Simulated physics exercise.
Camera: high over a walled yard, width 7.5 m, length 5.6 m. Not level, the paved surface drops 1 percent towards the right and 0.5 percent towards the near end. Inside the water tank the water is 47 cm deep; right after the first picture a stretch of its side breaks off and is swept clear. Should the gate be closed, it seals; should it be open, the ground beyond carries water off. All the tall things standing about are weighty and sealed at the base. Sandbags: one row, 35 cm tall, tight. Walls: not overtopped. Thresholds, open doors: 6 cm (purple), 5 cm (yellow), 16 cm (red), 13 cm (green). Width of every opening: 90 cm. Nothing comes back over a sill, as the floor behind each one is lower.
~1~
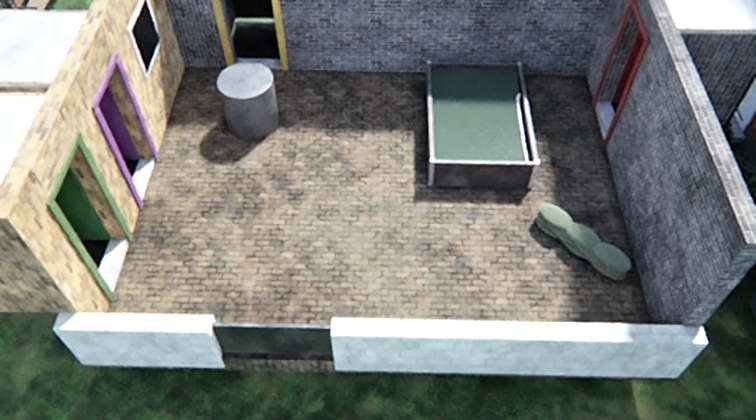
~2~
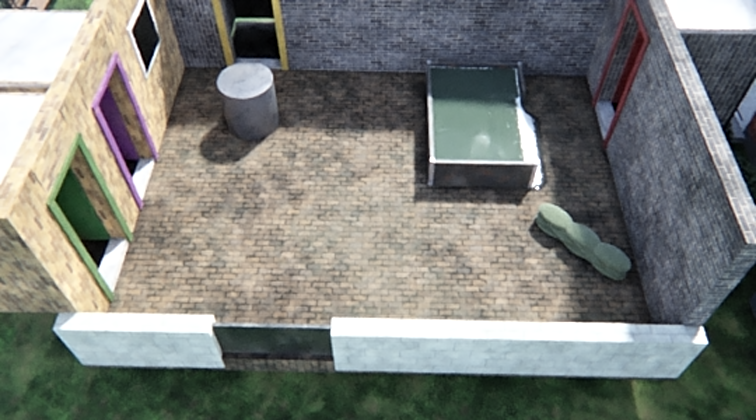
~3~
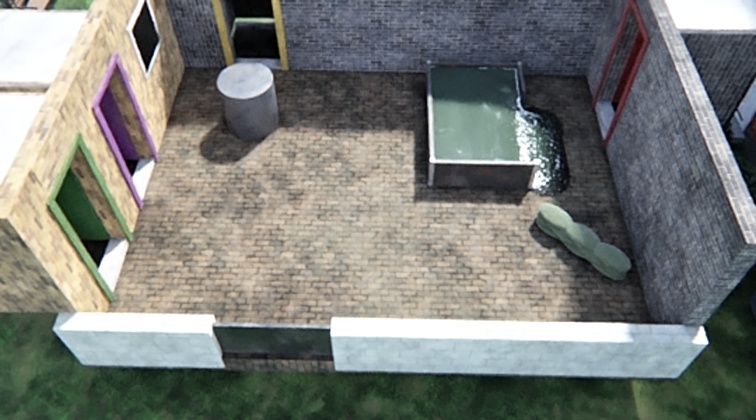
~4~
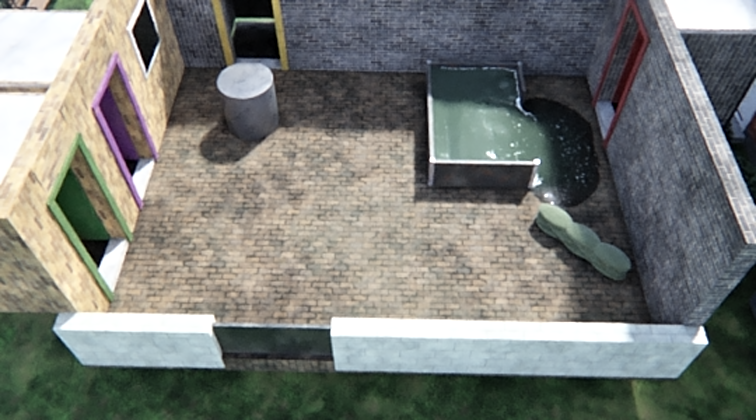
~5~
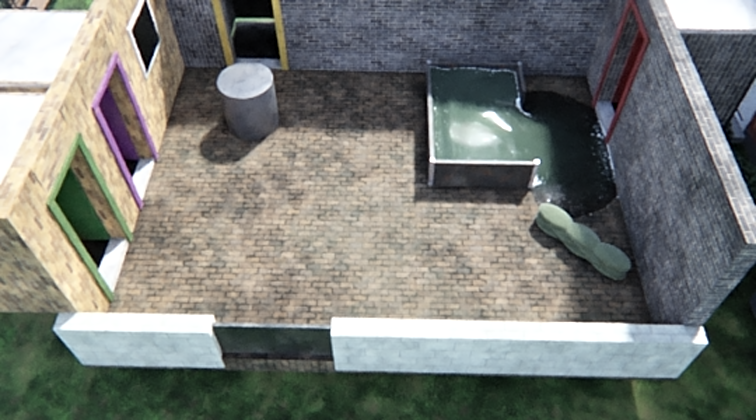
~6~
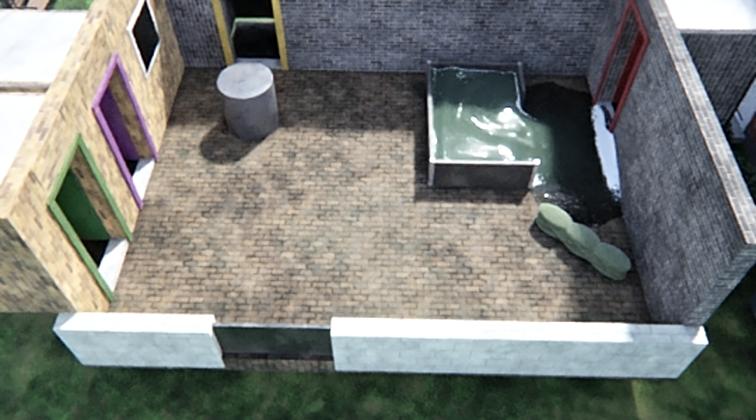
Water pours from the right side of a tank and spreads across the paving to the wall.
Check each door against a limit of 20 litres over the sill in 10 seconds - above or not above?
In order: Purple door: The total remains smaller than the cap; yellow door: The total remains smaller than the cap; red door: The total grows larger than the cap; green door: The total remains smaller than the cap.
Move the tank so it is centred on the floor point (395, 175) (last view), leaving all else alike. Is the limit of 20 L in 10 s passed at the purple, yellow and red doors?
Purple gets no more than that, yellow gets no more than that, red gets no more than that.
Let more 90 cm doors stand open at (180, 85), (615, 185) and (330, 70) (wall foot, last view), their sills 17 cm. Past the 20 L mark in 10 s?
Well, the first is on the low side, the second is on the high side, and the third is on the low side.
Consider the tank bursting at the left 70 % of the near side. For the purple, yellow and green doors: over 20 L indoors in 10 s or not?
Note: Purple short of the mark, yellow short of the mark, green short of the mark.
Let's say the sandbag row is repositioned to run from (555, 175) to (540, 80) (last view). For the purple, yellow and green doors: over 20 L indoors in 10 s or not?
So then purple is inside it, yellow is inside it and green is inside it.
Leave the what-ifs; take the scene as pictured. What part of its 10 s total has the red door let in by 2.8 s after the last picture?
I'd say close to 95 percent.
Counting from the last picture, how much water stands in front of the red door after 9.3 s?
8.5 cm.
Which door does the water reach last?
The answer is the purple door.
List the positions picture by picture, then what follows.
In the first picture, still water, 47 cm deep, in the water tank at (478, 113).
In the second picture, water pours out at (524, 142) and has run 0.8 m, to a hidden place; typically 5 cm deep outside, 47 cm at the water tank's back.
In the third picture, water pours out at (523, 143) and has run 1.0 m, to (552, 191); typically 8 cm deep outside, 47 cm at the water tank's back.
In the fourth picture, water pours out at (523, 144) and has run 1.3 m, to (575, 116); typically 7 cm deep outside, 45 cm at the water tank's back.
In the fifth picture, the front is at (615, 190), 1.6 m from the gap at (523, 143); 2.9 m2 of floor is under water; 40 cm left at the back of the water tank.
In the sixth picture, the front is at (620, 211), 1.9 m from the gap at (523, 143); 3.3 m2 of floor is under water; 40 cm left at the back of the water tank.
Then, 0.7 s after the last picture water covers 10 % of the floor and is deepest (38 cm) near (600, 162); purple door not reached, yellow door not reached, red door 28 cm at the sill, 27 L in, green door not reached.
Then, 1.5 s after the last picture water covers 15 % of the floor and is deepest (40 cm) near (623, 252); purple door not reached, yellow door not reached, red door 24 cm at the sill, 65 L in, green door not reached.
Then, 2.8 s after the last picture water covers 25 % of the floor and is deepest (26 cm) near (613, 262); purple door not reached, yellow door not reached, red door 16 cm at the sill, 82 L in, green door not reached.
Then, 5.3 s after the last picture water covers 60 % of the floor and is deepest (16 cm) near (584, 96); purple door not reached, yellow door 2 cm at the sill, 0 L in, red door 13 cm at the sill, 86 L in, green door not reached.
Then, 9.3 s after the last picture water covers 90 % of the floor and is deepest (12 cm) near (613, 262); purple door 2 cm at the sill, 0 L in, yellow door 3 cm at the sill, 0 L in, red door 9 cm at the sill, 86 L in, green door 3 cm at the sill, 0 L in.
